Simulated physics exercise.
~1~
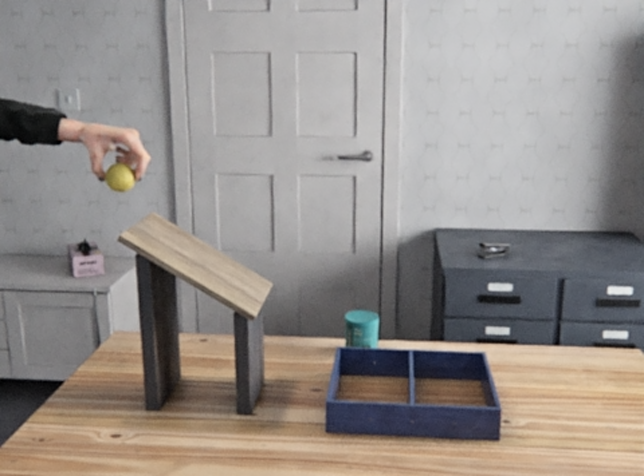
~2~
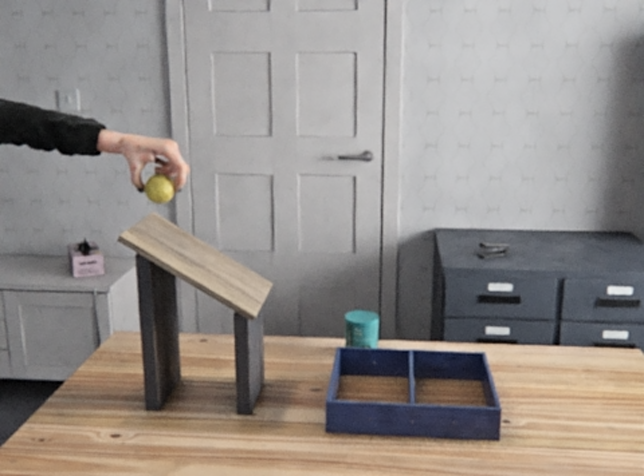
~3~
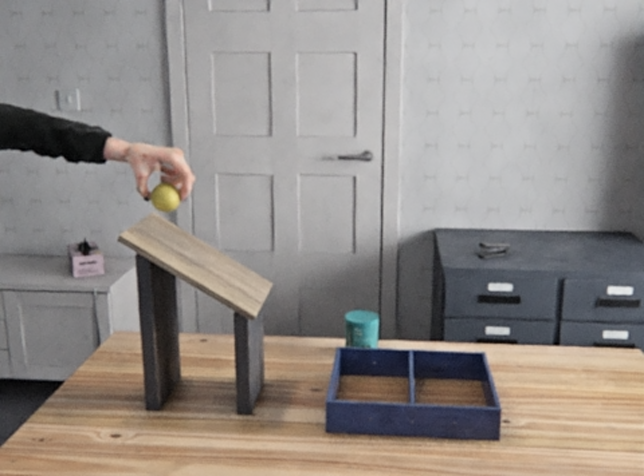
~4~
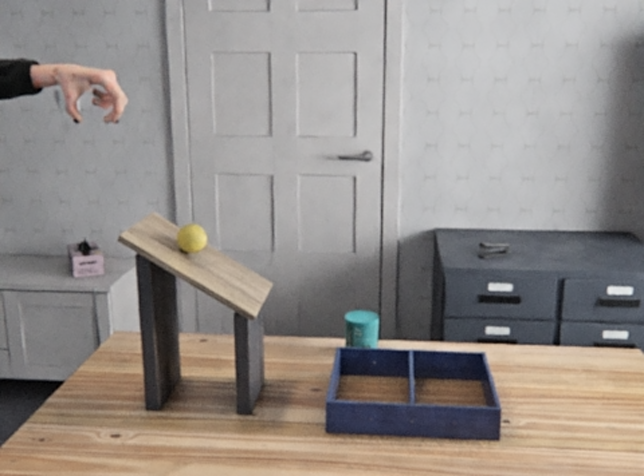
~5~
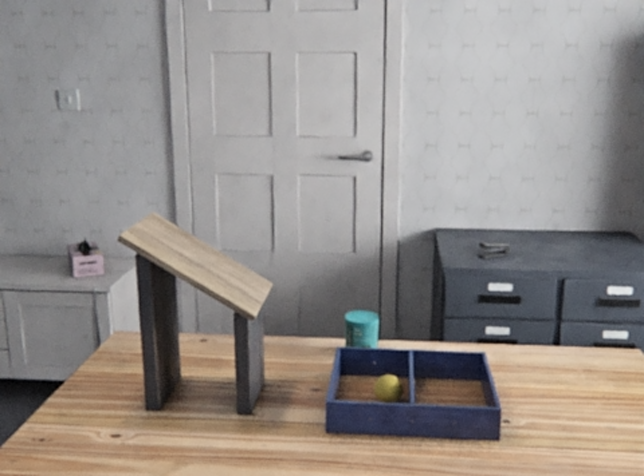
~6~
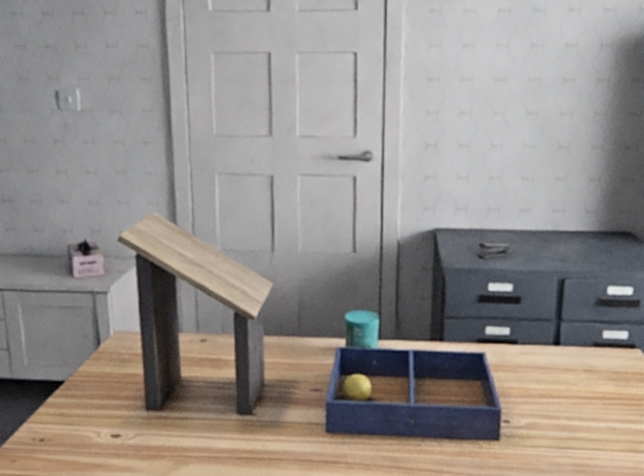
Yellow lemon released by a hand onto a sloping board, dropping into the nearer bay of a blue tray and shifting left.
